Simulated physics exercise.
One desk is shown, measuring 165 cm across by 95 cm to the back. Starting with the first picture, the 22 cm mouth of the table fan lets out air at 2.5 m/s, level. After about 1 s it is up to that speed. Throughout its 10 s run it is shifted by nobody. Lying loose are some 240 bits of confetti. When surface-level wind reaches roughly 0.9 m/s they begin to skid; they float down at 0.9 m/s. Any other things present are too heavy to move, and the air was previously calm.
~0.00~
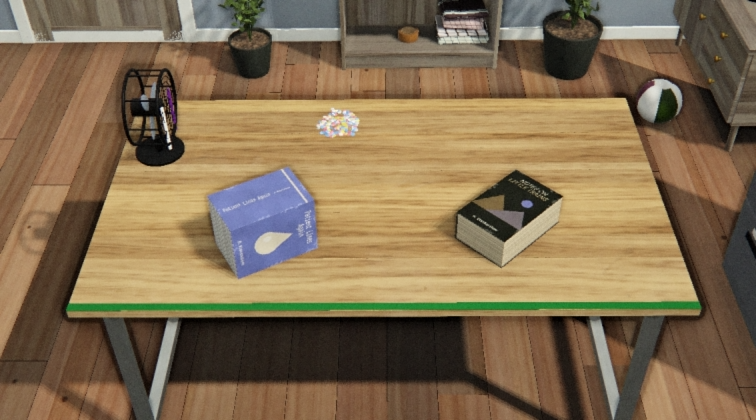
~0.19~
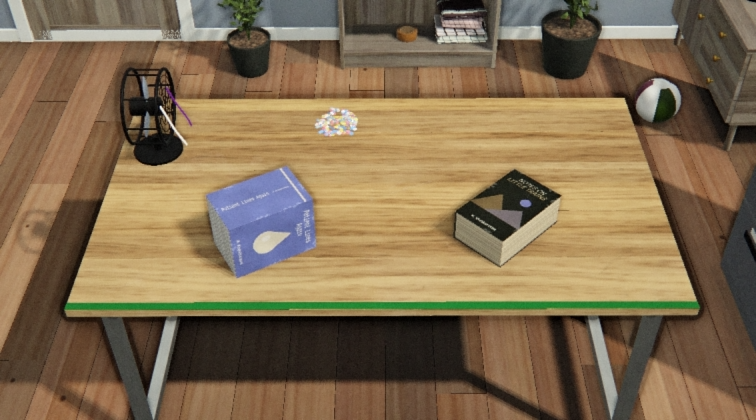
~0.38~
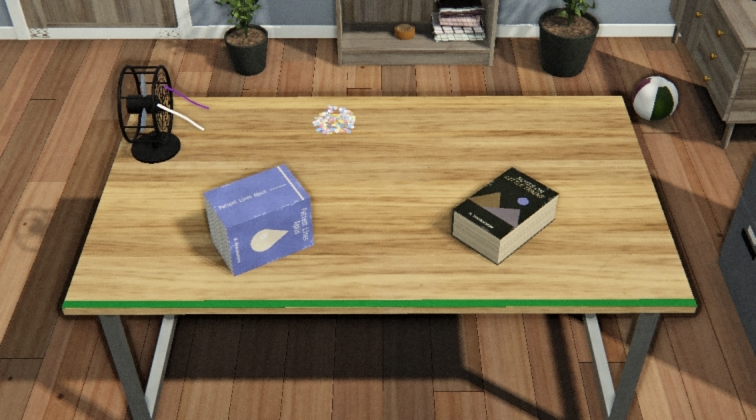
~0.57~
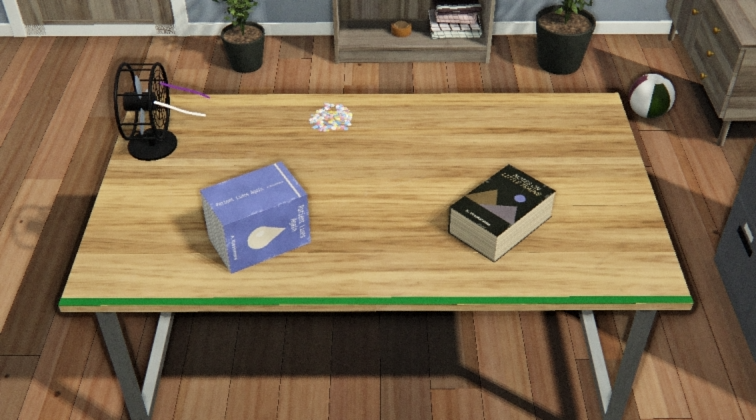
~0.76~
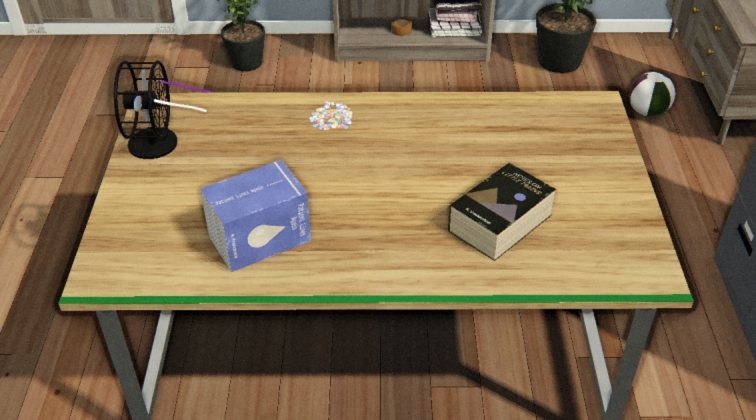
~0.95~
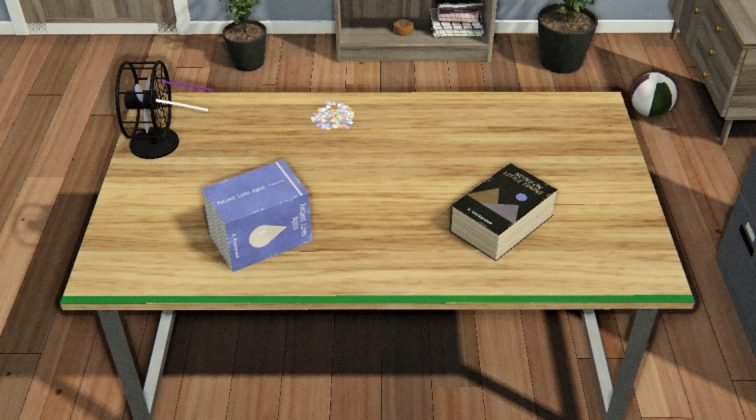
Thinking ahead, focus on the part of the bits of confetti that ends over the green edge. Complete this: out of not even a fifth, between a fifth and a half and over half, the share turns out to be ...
The share turns out to be below one fifth.
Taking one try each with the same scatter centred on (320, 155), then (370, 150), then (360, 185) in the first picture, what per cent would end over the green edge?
0 %, 0 %, 0 %.
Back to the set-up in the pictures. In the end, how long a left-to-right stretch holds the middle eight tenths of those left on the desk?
Roughly 30 cm.
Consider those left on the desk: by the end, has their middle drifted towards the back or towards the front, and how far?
Backward, about 15 cm.
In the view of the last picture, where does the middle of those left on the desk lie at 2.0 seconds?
Roughly pixel (399, 95).
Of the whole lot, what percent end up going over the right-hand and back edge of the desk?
Estimate: Right-hand ~ 10 %; back ~ 50 %.
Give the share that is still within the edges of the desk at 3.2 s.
Around 50 %.
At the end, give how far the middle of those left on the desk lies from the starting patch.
20 cm.
After 2.0 s the count stands so, 0 % are over the green edge; the middle of those still in play is near (401, 93).
After 3.2 s the count stands so, 0 % are over the green edge; the middle of those still in play is near (389, 95).
After 5.5 s the count stands so, 0 % are over the green edge; the middle of those still in play is near (386, 94).
After 10.0 s, at the end, 0 % are over the green edge; the middle of those still in play is near (386, 94).
